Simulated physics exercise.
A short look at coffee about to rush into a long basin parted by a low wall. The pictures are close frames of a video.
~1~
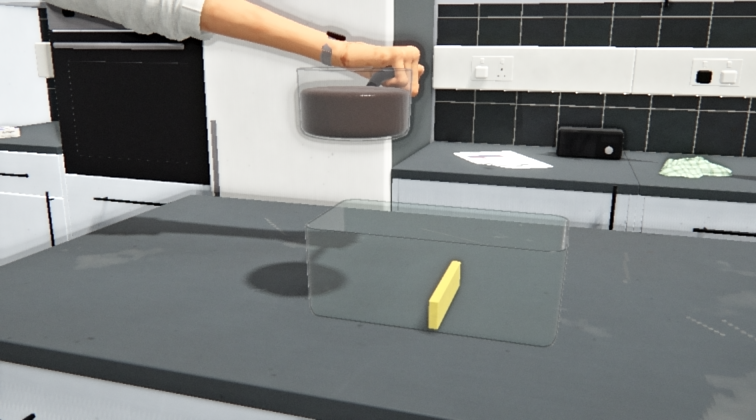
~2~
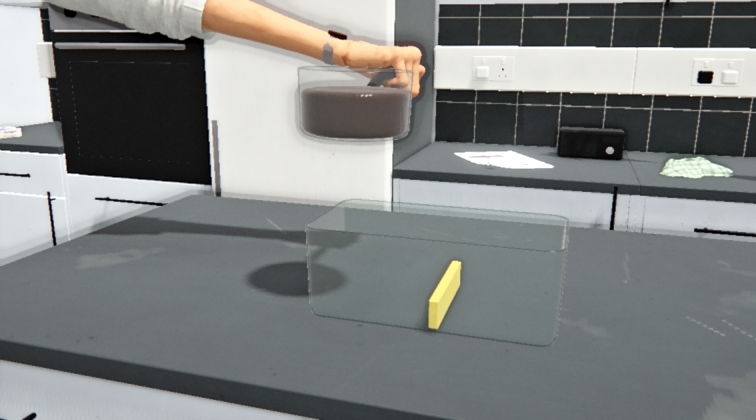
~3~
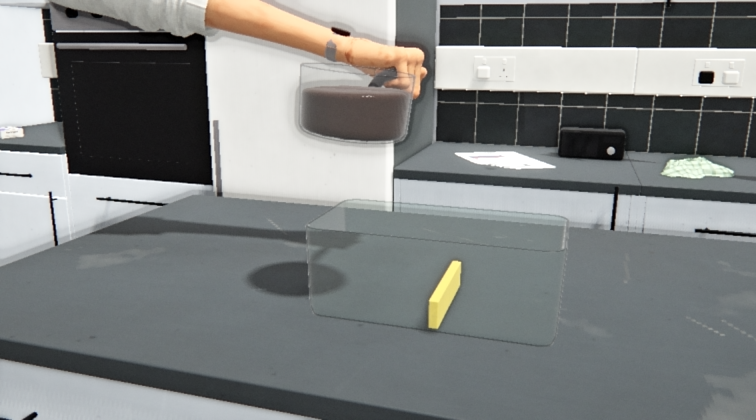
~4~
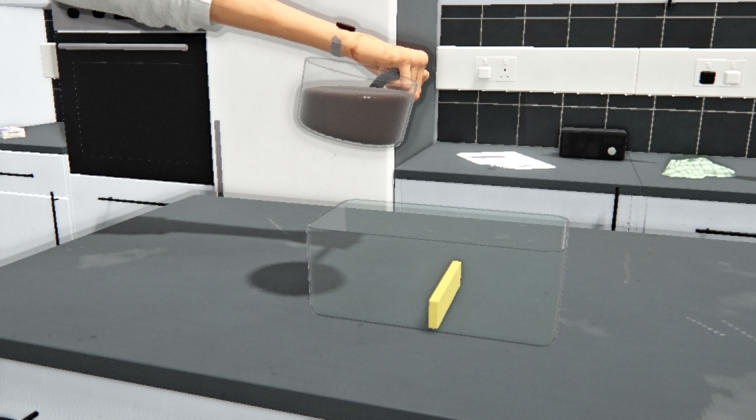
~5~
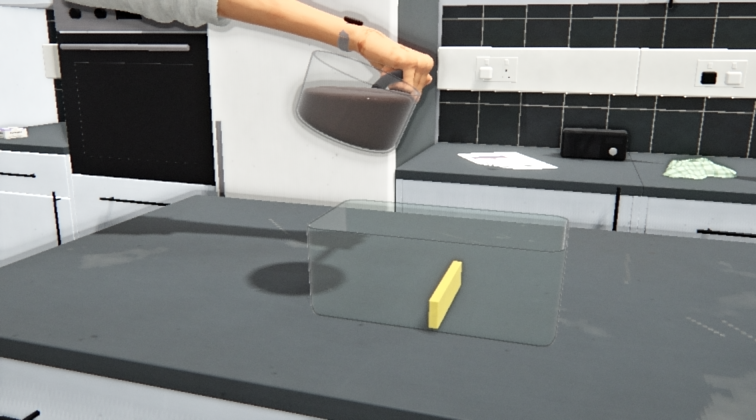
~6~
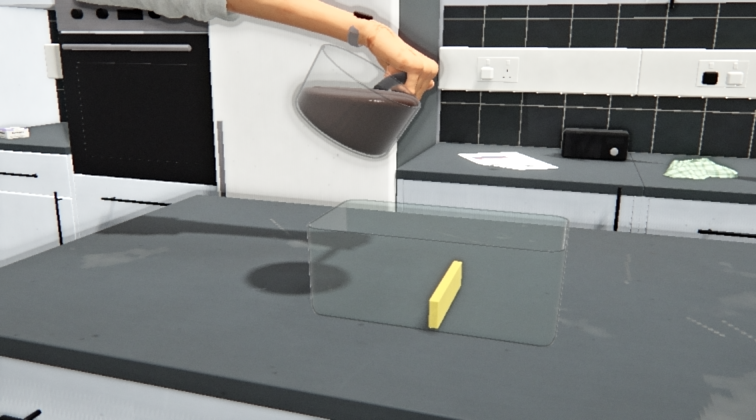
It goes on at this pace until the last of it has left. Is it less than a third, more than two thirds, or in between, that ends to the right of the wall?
The share right of the wall is from a third to two thirds.
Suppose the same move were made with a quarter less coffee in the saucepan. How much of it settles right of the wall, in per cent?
Near 40 %.
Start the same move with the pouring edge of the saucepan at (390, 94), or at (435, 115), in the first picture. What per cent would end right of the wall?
The first gives 15 %, the second 80 %.
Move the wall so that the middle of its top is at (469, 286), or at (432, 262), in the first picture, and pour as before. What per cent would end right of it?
About 20 and 75 per cent.
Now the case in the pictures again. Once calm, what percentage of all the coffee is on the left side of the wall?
Near 45 %.
A moment on, the saucepan is tipped on its side and 42 per cent is still to pour, 3 is left of the wall and 14 right of it.
Next, the saucepan is tipped on its side and 12 per cent is still to pour, 23 is left of the wall and 55 right of it.
Then the saucepan is tipped on its side and 3 per cent is still to pour, 39 is left of the wall and 54 right of it.
Later the saucepan is tipped on its side and 1 per cent is still to pour, 44 is left of the wall and 54 right of it.
Finally, 45 per cent lies left of the wall, 54 right of it and 1 outside.
